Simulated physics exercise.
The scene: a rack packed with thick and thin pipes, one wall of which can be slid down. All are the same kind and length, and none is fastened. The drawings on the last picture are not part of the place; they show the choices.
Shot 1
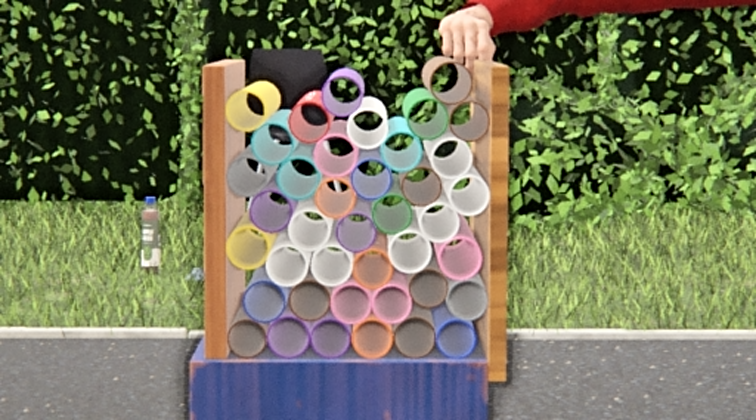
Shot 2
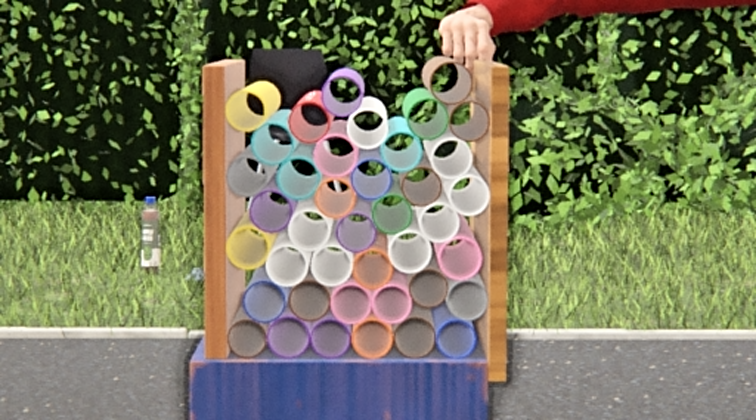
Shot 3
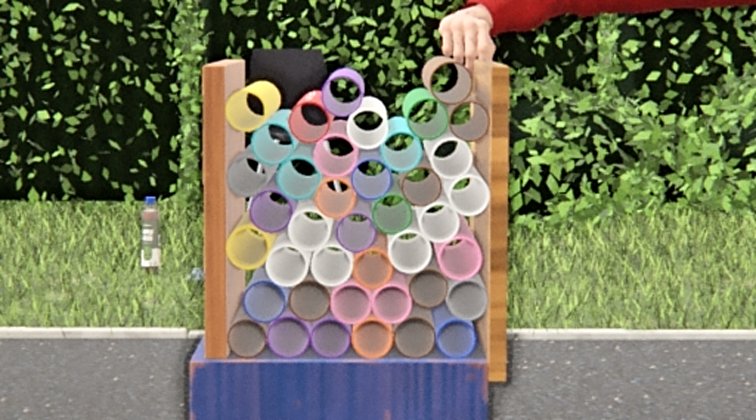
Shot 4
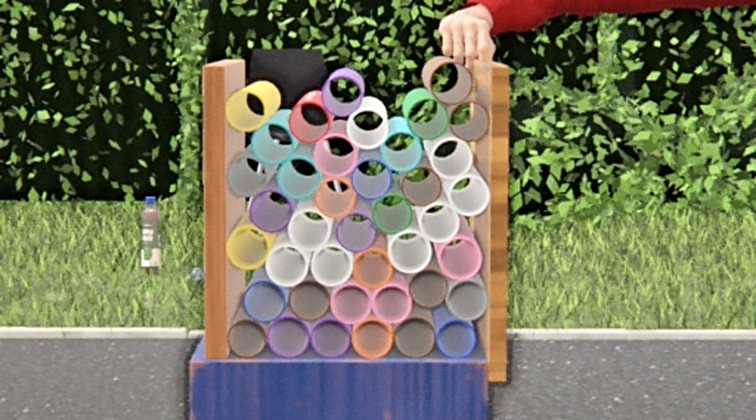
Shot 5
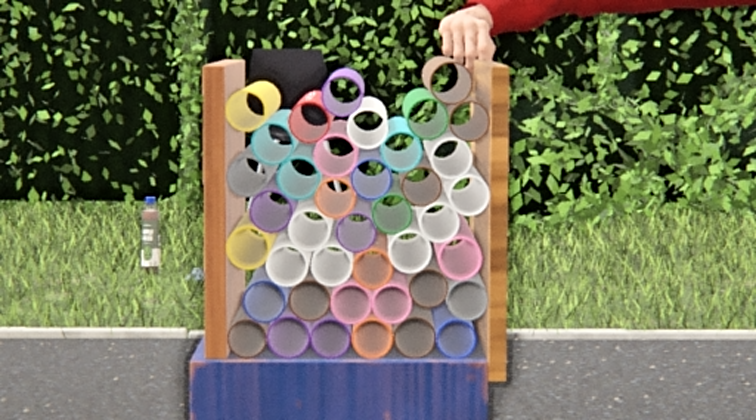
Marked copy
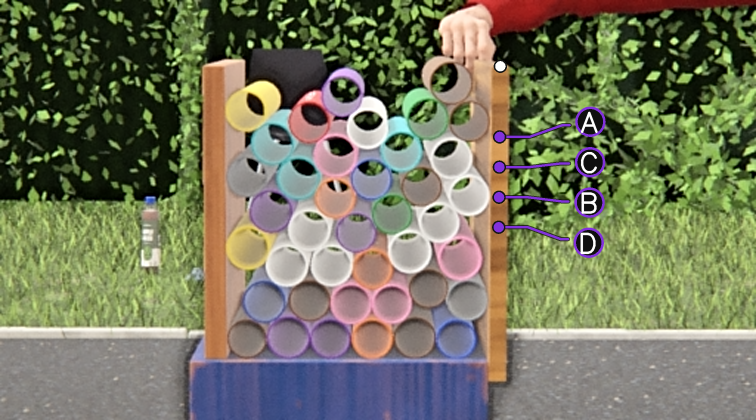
To begin with, colorful round pipes sit packed between two upright wooden boards on a blue base, with a hedge and grass behind. A hand in a red sleeve rests at the top of the right side, by a brown pipe. Throughout, the hand and the pipes show no clear movement.
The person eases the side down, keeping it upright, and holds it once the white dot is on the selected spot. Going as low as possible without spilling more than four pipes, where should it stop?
The answer is mark D.
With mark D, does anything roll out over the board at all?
Yes.
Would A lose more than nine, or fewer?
It loses fewer than nine.
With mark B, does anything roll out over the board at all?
Yes, at B.
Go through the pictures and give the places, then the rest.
A brown pipe (247, 339); a blue pipe (456, 339); a brown pipe (310, 300), in the first picture.
A brown pipe (310, 300); a white pipe (410, 252), in the second picture.
A white pipe (310, 230); an orange pipe (335, 198), in the third picture.
A turquoise pipe (402, 151); a white pipe (367, 128), in the fourth picture.
Side board (487, 207); a brown pipe (247, 339); a blue pipe (456, 339), in the fifth picture.
On the marked copy, A at (500, 137); B at (499, 197); C at (499, 167); D at (499, 227); the white dot at (501, 66).
With D. Early on, top of the board (490, 135).
Further on, top of the board (489, 216).
At the end, top of the board (489, 226), two out over the board.
As for the rest, A none out over the board; B two out over the board; C two out over the board.
